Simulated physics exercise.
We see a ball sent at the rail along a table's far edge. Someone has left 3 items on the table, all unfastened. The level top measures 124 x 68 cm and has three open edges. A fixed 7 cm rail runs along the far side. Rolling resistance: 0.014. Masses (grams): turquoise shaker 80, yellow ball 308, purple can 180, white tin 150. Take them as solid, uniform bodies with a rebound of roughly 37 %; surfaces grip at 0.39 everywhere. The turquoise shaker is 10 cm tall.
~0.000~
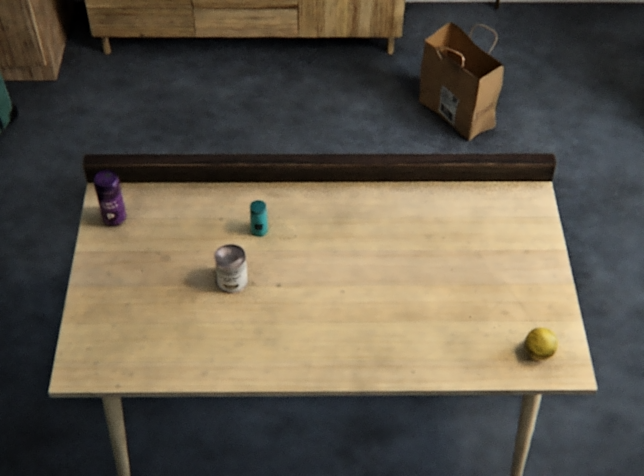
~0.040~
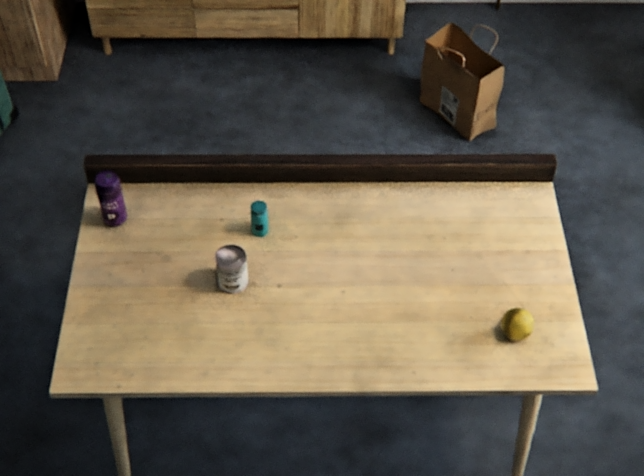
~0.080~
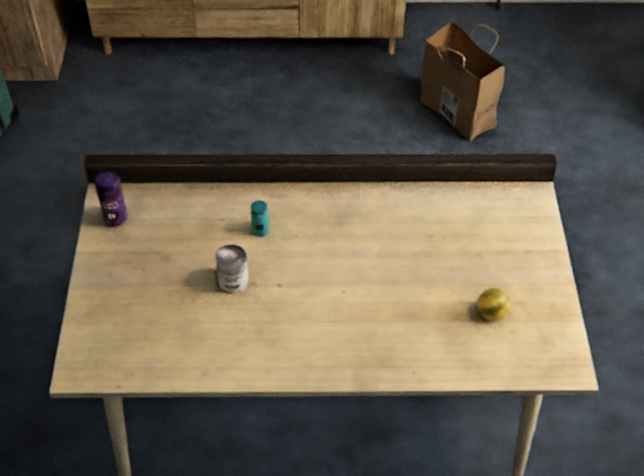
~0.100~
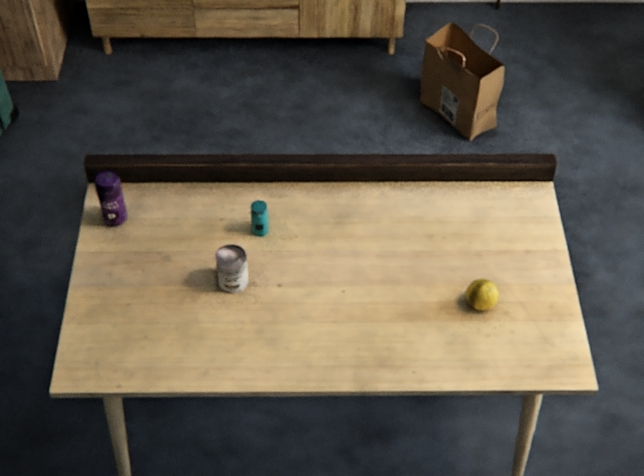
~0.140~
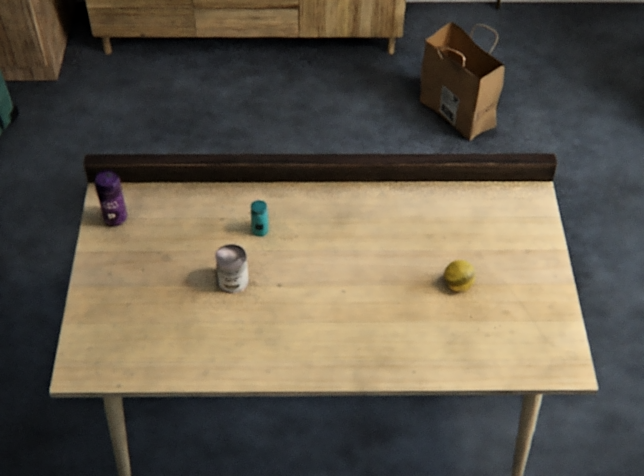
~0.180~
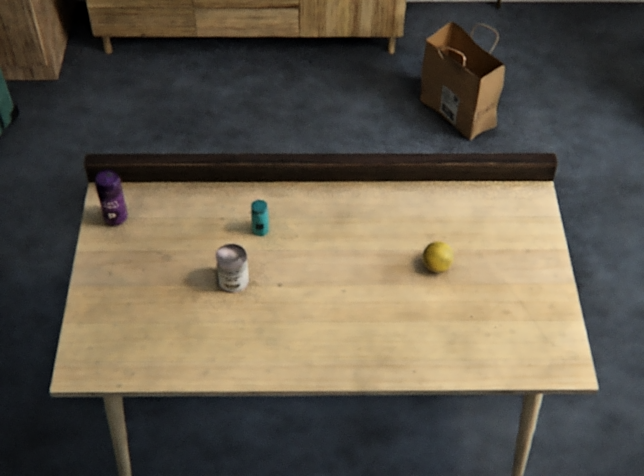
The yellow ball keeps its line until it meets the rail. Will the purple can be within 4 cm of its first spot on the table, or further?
The purple can ends elsewhere.
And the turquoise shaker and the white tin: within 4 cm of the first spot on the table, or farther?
The turquoise shaker ends elsewhere; the white tin keeps its place.
After 1.08 s, yellow ball near (124, 221); purple can 4° off upright near (101, 195); turquoise shaker on its side.
After 1.88 s, yellow ball near (37, 405); purple can now off the table; turquoise shaker on its side.
In the end (2.9 s), off the table, purple can; toppled on the table, turquoise shaker; white tin under 4 cm from the start.
